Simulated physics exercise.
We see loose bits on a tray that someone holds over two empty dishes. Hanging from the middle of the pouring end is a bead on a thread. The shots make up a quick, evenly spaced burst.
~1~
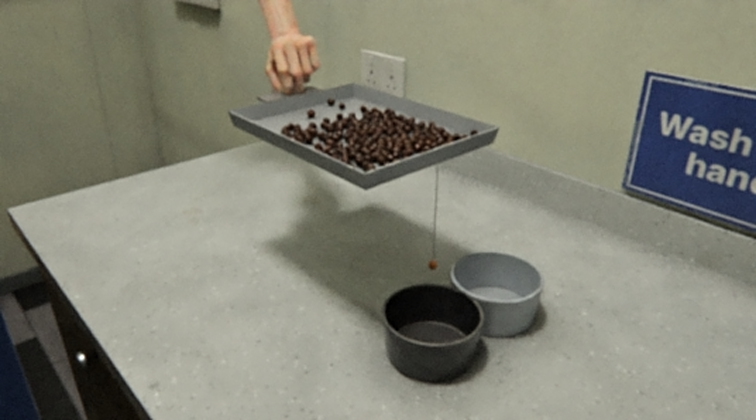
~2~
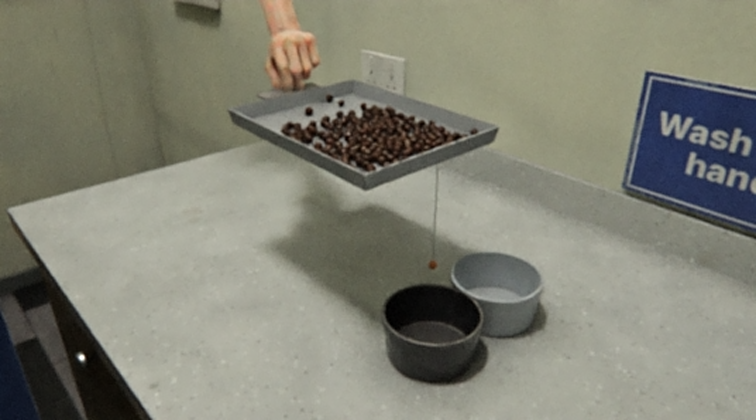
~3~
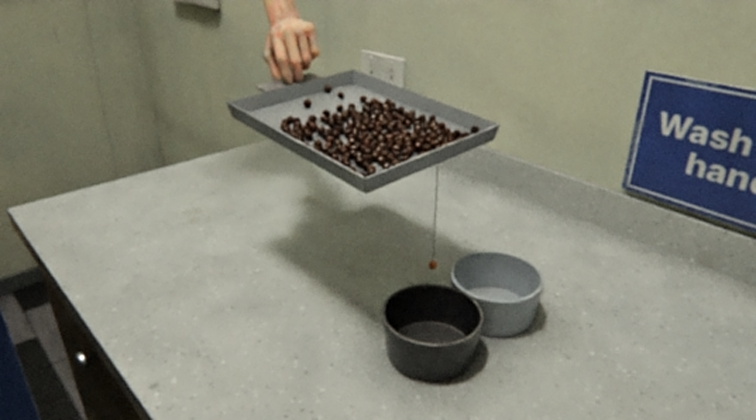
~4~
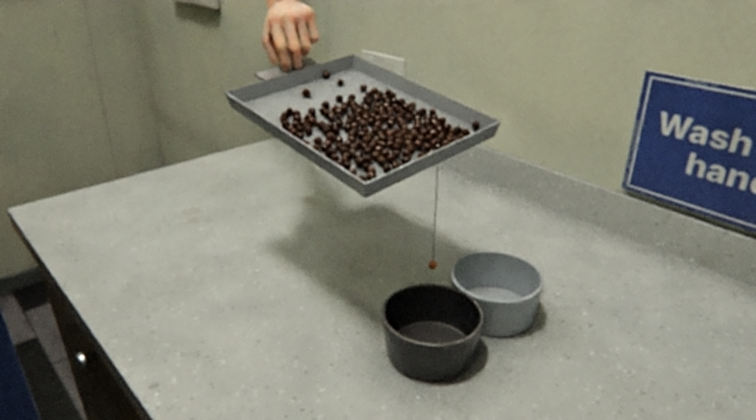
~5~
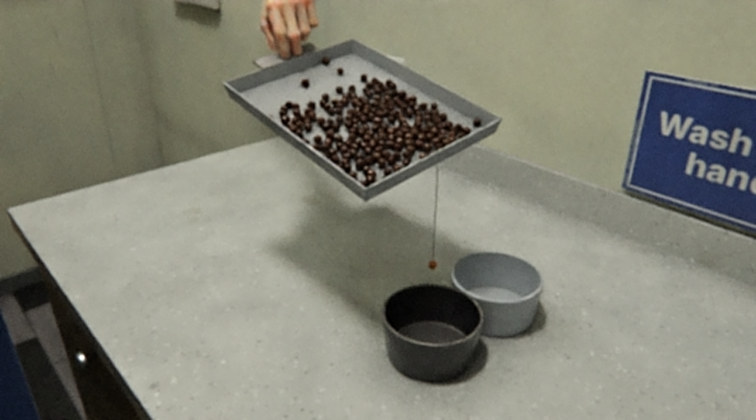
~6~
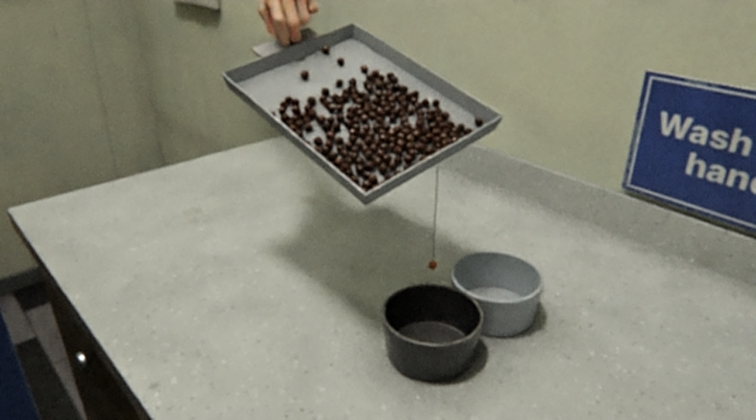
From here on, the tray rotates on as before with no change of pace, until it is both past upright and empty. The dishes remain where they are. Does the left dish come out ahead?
The larger share will most likely go to the dish on the left.
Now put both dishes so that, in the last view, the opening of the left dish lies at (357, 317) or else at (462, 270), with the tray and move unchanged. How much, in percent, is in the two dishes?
Roughly 90% on the first try and 0% on the second.
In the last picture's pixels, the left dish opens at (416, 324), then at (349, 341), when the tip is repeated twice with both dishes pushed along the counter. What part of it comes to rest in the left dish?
Around 50 % followed by around 50 %.
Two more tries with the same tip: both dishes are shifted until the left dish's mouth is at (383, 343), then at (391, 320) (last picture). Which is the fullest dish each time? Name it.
At the first spot the left-side one comes out ahead, at the second spot the left-side one.
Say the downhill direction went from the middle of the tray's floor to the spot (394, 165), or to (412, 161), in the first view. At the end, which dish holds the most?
Well, the dish on the left side comes out on top first, and then the dish on the left side does.
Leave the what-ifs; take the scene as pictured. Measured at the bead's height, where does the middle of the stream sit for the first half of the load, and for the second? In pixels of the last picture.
For the early half I get (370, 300), and for the late half (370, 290).
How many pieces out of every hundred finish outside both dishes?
I'd put it at about 70 percent.
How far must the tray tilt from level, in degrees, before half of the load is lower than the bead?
Angle: Close to 95°.
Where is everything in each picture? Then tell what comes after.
In the first frame, corners of the pouring end at (365, 171) and (495, 127), level; middle of the load at (375, 139), chocolate balls; left dish at (468, 353); right dish at (532, 310); bead on its thread at (433, 265).
In the second frame, corners of the pouring end at (366, 172) and (495, 126), level; middle of the load at (375, 138).
In the third frame, corners of the pouring end at (366, 176) and (495, 124), tipped barely, lowest at the left corner; middle of the load at (375, 135).
In the fourth frame, corners of the pouring end at (366, 181) and (496, 121), tipped a little, lowest at the left corner; middle of the load at (375, 131).
In the fifth frame, corners of the pouring end at (366, 186) and (497, 118), tipped a little, lowest at the left corner; middle of the load at (375, 128).
In the sixth frame, corners of the pouring end at (366, 191) and (498, 115), tipped clearly, lowest at the left corner; middle of the load at (376, 128), nearly all on the move; left dish at (468, 353); right dish at (532, 310).
Soon, tray tipped steeply; nearly all on the tray; a stray few in the air.
A while on, tray tipped past a quarter turn; a small part on the tray; about a quarter in the left dish; about half outside both; a small part in the air.
Towards the end, tray tipped past a quarter turn; about a quarter in the left dish; most outside both.
Finally, tray tipped past a quarter turn; about a quarter in the left dish; none in the right dish; most outside both.
